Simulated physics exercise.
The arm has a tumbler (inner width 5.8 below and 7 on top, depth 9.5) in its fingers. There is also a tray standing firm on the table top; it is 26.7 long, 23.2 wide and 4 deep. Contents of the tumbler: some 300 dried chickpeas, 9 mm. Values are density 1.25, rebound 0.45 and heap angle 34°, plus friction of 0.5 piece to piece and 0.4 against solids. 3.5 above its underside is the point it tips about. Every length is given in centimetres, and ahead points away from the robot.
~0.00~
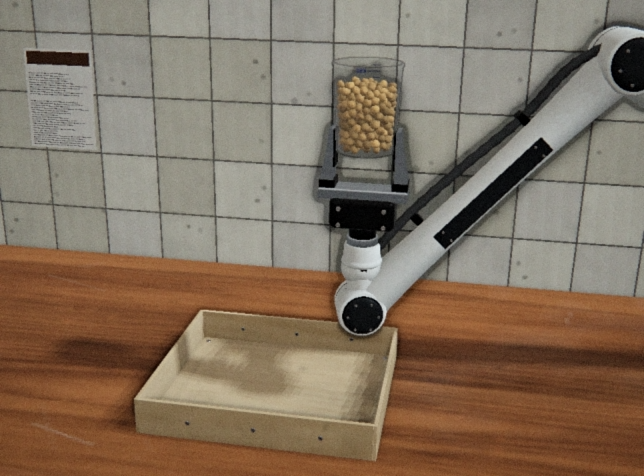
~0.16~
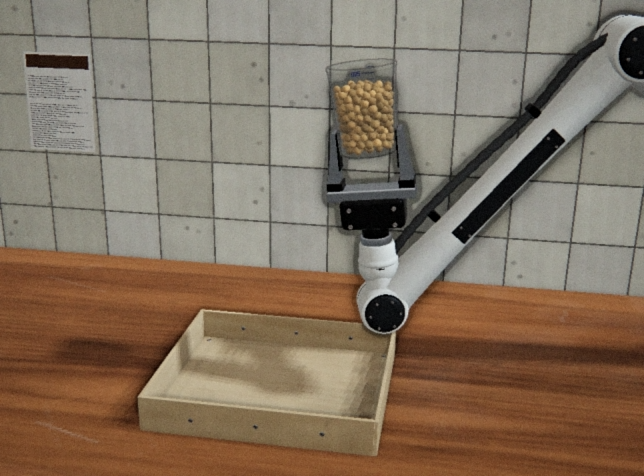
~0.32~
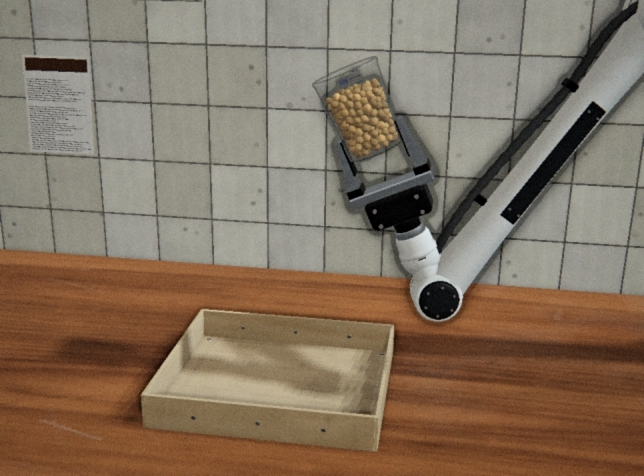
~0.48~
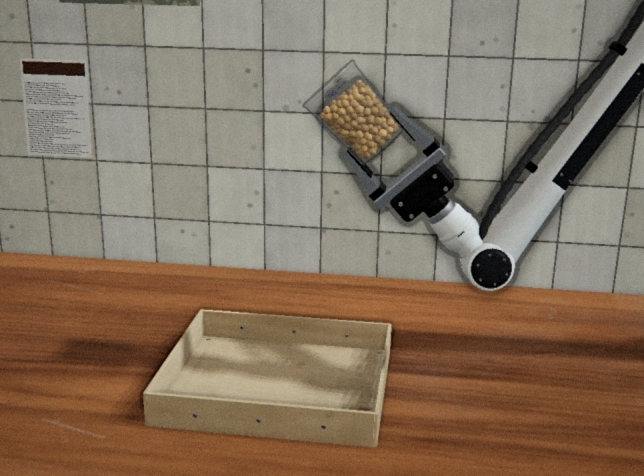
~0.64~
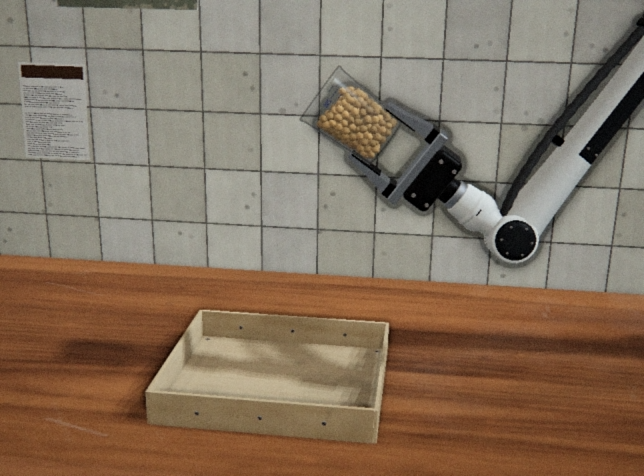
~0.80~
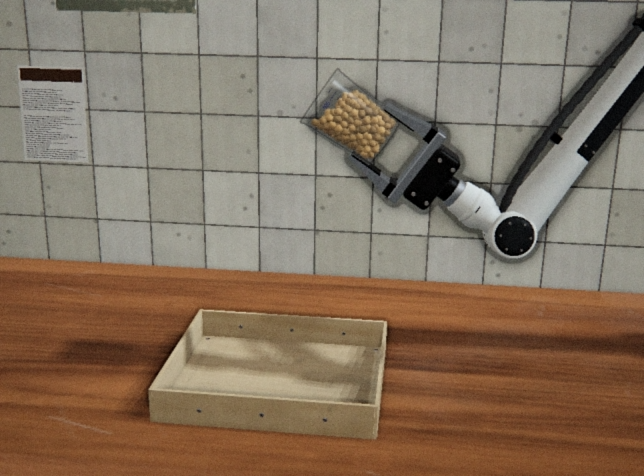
A robot arm held a clear tumbler of chickpeas upright above a wooden tray, then swung its wrist to the right and tilted the tumbler steeply leftward, with the chickpeas still inside.
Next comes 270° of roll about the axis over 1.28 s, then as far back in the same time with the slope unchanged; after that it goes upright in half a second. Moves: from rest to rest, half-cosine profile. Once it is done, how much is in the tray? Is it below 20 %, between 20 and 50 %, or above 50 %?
It is below 20 %.
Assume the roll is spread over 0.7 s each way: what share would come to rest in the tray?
In that case some 0 per cent.
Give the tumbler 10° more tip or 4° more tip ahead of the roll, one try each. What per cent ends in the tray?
10 % and 0 %.
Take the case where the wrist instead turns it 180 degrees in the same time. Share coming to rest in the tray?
It would be near 0 per cent.
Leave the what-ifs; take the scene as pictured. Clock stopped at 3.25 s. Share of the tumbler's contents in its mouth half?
40 %.
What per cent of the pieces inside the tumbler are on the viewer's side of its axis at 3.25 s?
Some 45 per cent.
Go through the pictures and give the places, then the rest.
The tumbler middle at (367, 109), upright; upper third of the load around (367, 95), from x 340 to 395, top at y 80; 305 in the tumbler, in the first frame.
The tumbler middle at (365, 110), tipped 7°; upper third of the load around (364, 96), from x 335 to 390, top at y 85, in the second frame.
The tumbler middle at (361, 112), tipped 24°; upper third of the load around (360, 99), from x 330 to 395, top at y 85, in the third frame.
The tumbler middle at (356, 115), tipped 43°; upper third of the load around (357, 104), from x 325 to 395, top at y 85, in the fourth frame.
The tumbler middle at (354, 119), tipped 55°; upper third of the load around (354, 108), from x 320 to 395, top at y 90, in the fifth frame.
The tumbler middle at (353, 120), tipped 56°; upper third of the load around (354, 110), from x 315 to 395, top at y 95; 305 in the tumbler, in the sixth frame.
After 2.02 s, tipped 56°, highest piece 39 above the table; 305 in the tumbler.
After 3.25 s, tipped 56°, highest piece 39 above the table; 305 in the tumbler.
After 4.06 s, upright, highest piece 40 above the table; 305 in the tumbler.
After 4.76 s, upright, highest piece 40 above the table; 305 in the tumbler.
In the end, 305 in the tumbler. That is 0 % in the tray.
